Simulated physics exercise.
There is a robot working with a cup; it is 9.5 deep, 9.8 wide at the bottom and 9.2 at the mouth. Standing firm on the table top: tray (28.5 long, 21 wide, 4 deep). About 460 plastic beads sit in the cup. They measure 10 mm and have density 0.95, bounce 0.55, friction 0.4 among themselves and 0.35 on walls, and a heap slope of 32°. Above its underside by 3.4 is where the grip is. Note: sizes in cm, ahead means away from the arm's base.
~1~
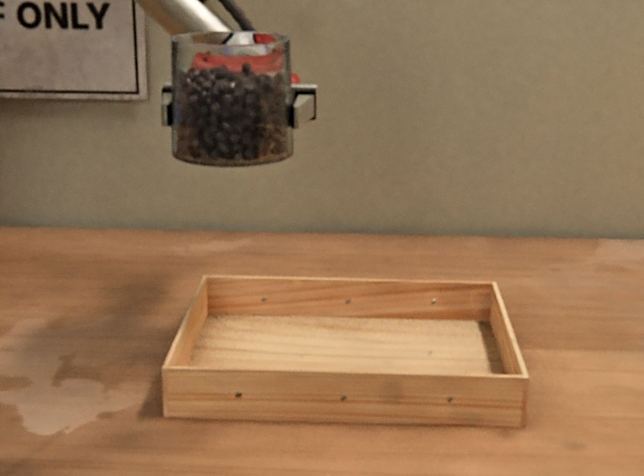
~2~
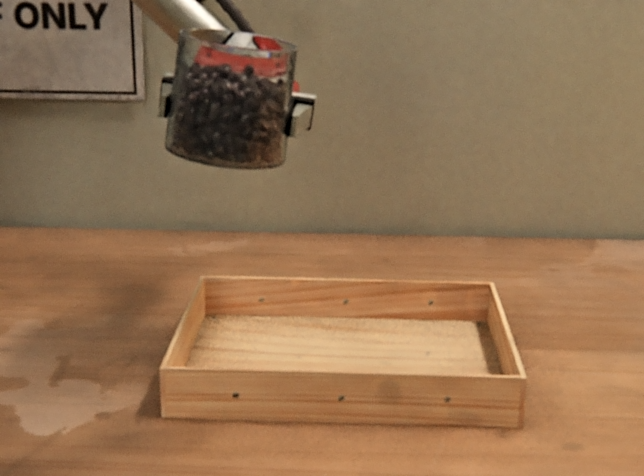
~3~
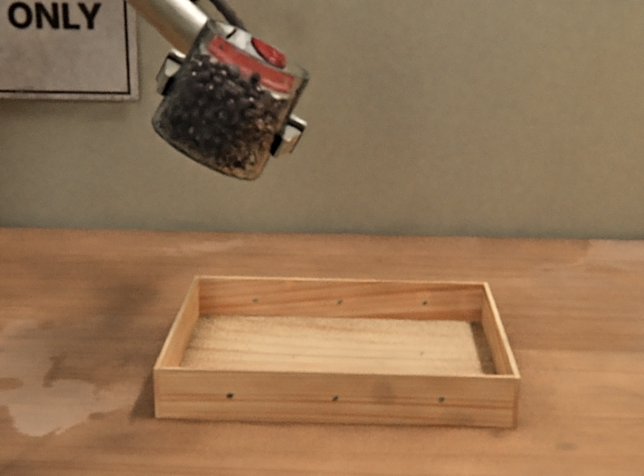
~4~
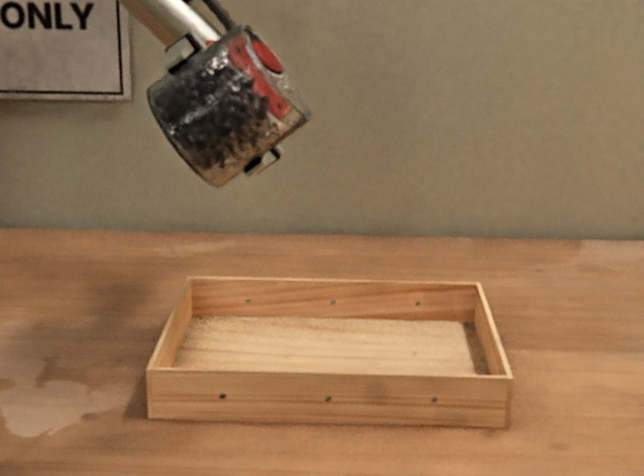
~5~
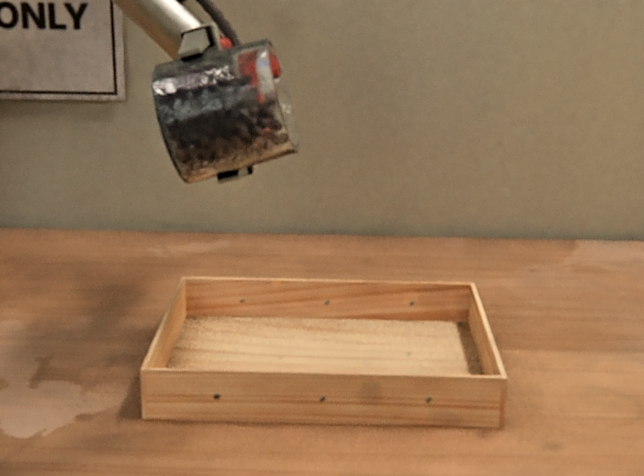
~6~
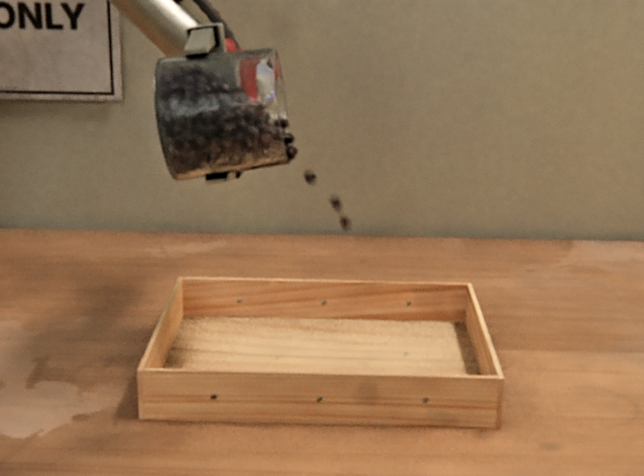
Above a shallow wooden tray on a table, a robot arm tilting a clear cup of dark beads rightward, a few beads dropping out.
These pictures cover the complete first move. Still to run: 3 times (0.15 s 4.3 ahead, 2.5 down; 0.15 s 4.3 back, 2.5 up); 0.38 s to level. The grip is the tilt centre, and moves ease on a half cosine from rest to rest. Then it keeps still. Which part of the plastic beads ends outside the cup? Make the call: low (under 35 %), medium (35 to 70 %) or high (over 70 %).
My call: Medium.
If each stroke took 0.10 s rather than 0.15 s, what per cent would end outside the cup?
In that case around 60 per cent.
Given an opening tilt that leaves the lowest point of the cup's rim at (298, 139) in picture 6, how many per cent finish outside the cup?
Roughly 20 percent, give or take.
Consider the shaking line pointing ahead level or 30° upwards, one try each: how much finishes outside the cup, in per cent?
Try one gives about 75 in a hundred, try two about 85 in a hundred.
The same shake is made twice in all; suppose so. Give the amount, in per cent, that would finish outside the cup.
Expected share: About 45 %.
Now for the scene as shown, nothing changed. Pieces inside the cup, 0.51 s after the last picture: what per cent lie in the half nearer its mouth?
My estimate is near 55 per cent.
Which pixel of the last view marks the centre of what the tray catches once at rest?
Near pixel (395, 359).
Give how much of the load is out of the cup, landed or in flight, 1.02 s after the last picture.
Roughly 55 percent.
Then, 0.51 s later, tilted 82° forward, highest piece 22 above the table; 323 in the cup, 103 in the tray, 2 on the table or floor, 27 in flight or on a rim.
Then, 1.02 s later, tilted 62° forward, highest piece 23 above the table; 235 in the tray, 208 in the cup, 5 on the table or floor, 7 in flight or on a rim.
Then, 1.48 s later, level, highest piece 25 above the table; 243 in the tray, 207 in the cup, 5 on the table or floor.
Then, 2.53 s later, level, highest piece 25 above the table; 243 in the tray, 207 in the cup, 5 on the table or floor.
At rest, 243 in the tray, 207 in the cup, 5 on the table or floor. That is 55 % outside the cup.
